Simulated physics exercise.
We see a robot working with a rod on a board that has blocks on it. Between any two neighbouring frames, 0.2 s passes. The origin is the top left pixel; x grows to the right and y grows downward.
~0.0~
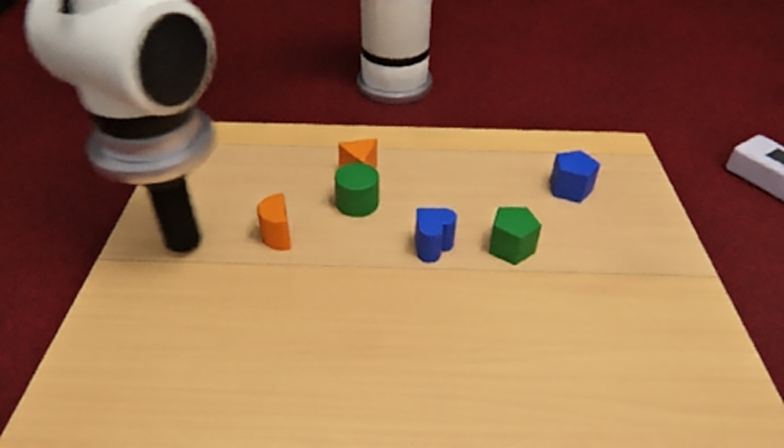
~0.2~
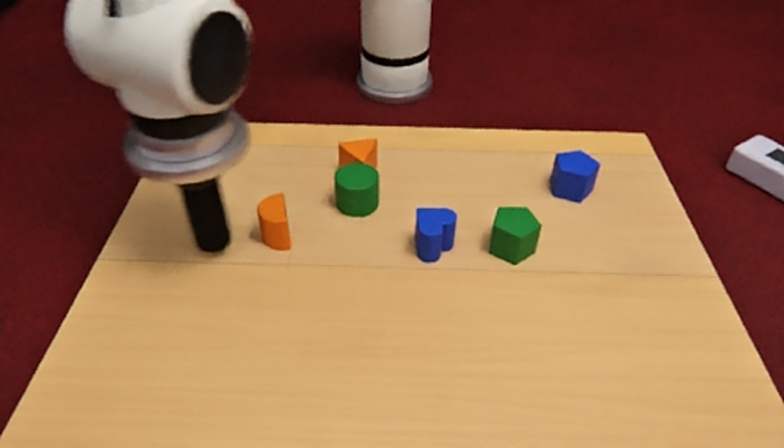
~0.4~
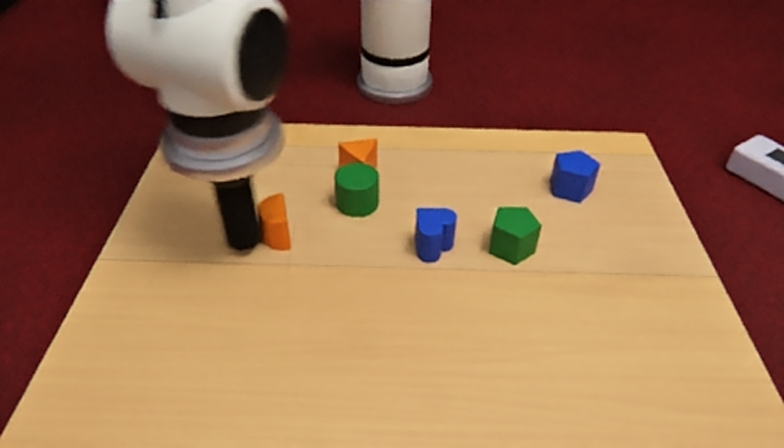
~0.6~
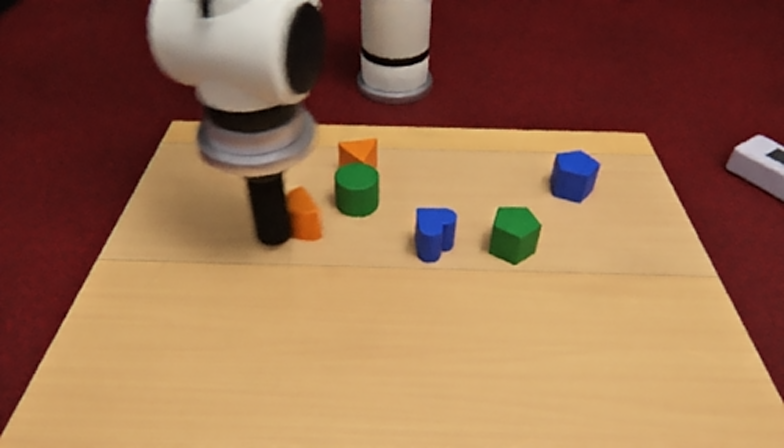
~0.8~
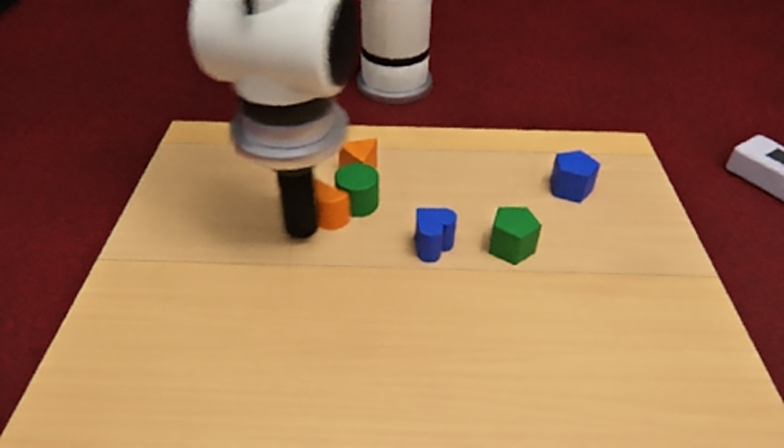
A robot arm moves its black rod right and pushes the orange block toward the green cylinder.
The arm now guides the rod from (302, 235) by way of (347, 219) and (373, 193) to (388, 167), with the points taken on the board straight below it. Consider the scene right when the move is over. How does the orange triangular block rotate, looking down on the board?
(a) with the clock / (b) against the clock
Answer: B.
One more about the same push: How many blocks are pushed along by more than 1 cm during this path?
The answer is three or more blocks, counting only moves over 1 cm.
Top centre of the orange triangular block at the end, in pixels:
It will likely be found at (362, 133).
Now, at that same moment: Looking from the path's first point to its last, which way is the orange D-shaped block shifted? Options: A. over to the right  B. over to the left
Correct choice: A.
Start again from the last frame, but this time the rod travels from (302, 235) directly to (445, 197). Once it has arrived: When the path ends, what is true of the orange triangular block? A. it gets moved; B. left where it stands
Correct choice: A.
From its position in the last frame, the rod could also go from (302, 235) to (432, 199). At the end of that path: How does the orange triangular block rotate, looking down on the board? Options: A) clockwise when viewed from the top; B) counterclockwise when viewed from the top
I'll go with B - counterclockwise when viewed from the top.
The first path, step by step. One third of the way, rod (347, 211); orange D-shaped block (370, 176); green circle (392, 161); orange triangular block (364, 141), turned 50° anticlockwise.
Two thirds of the way, rod (373, 185); orange D-shaped block (397, 154), turned 20° clockwise; green circle (423, 143); orange triangular block (364, 140), turned 65° anticlockwise.
At the end, rod (388, 159); orange D-shaped block (416, 134), turned 55° clockwise; green circle (447, 134); orange triangular block (362, 133), turned 105° anticlockwise; blue heart block in place.
